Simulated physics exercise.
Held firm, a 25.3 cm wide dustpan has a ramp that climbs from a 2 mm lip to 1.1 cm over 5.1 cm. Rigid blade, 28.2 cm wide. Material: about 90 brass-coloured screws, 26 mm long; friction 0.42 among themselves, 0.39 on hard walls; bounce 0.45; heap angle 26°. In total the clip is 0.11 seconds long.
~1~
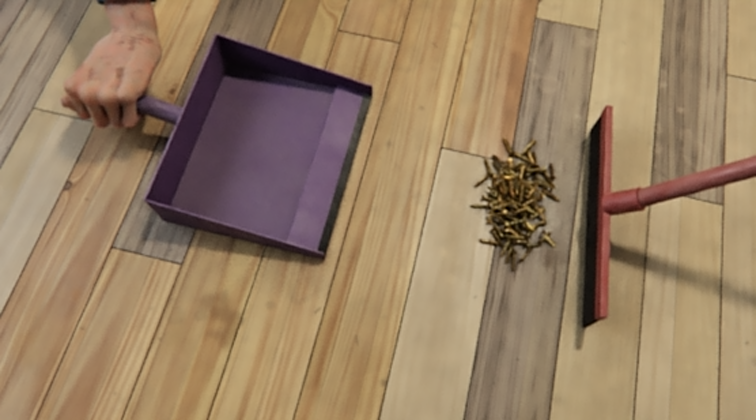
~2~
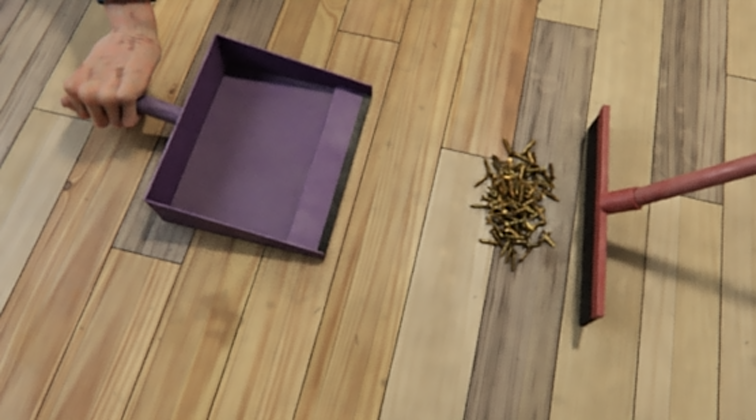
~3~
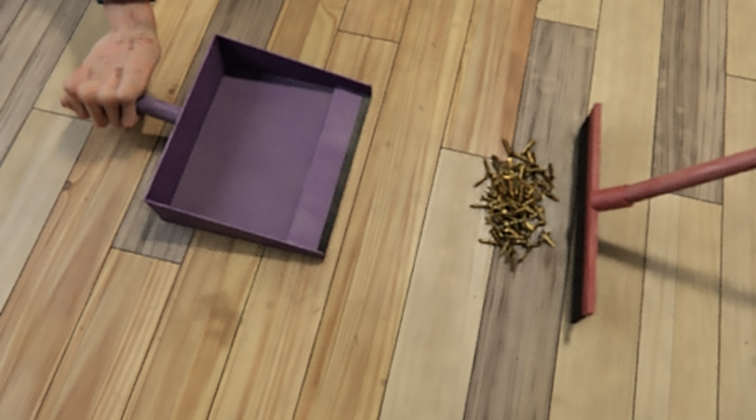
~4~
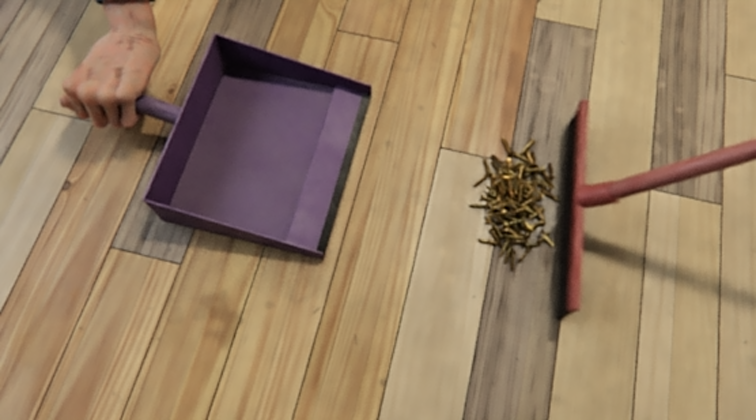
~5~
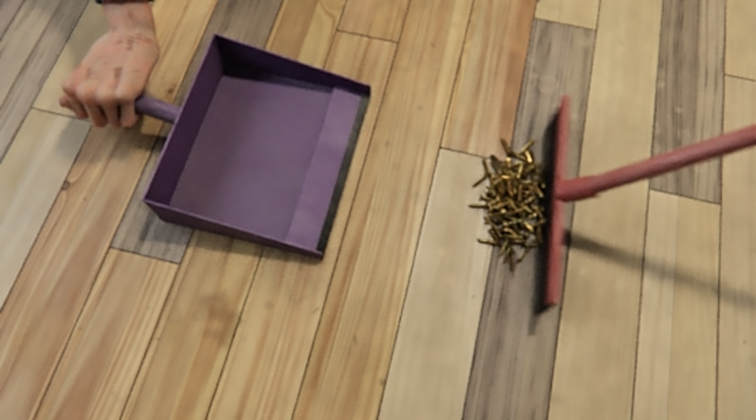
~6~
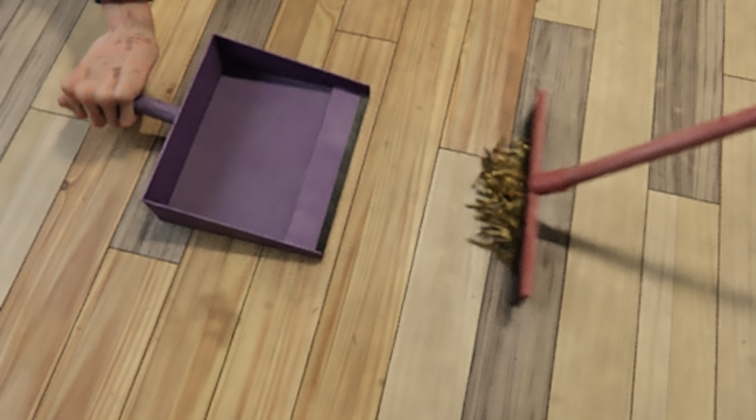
A red blade on a pole slides left across the wooden floor and pushes brass-coloured screws.
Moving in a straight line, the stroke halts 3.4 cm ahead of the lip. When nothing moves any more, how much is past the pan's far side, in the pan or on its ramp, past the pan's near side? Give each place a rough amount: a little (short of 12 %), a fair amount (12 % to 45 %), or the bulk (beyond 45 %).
Far side: A little; pan: The bulk; near side: A little.
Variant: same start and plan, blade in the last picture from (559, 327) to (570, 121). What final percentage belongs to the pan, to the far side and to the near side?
Pan: 20, far side: 0, near side: 20.
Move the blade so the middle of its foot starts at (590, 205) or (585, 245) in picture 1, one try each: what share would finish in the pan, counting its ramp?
65 and 65 per cent, roughly.
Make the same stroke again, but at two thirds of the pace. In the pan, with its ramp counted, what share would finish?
Share: Close to 35 %.
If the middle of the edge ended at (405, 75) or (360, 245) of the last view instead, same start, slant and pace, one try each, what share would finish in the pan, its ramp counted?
Close to 45 and 60 percent, in that order.
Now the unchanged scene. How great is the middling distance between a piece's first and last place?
The figure is about 30 cm.
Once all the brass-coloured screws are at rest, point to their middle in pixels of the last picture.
Approximately (303, 144) in the last view.
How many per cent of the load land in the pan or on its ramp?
Around 65 in a hundred.
Then, 0.08 s after the last picture, middle of the blade 12 cm from the lip; 0 % over the lip, far side 0 %, near side 0 %.
Then, 0.14 s after the last picture, middle of the blade 6 cm from the lip; 0 % over the lip, far side 5 %, near side 5 %.
Then, 0.34 s after the last picture, middle of the blade 4 cm from the lip; 65 % over the lip, far side 5 %, near side 5 %.
In the end, far side 5 %, pan 65 %, near side 5 %, in front of the lip or behind the blade 25 %.
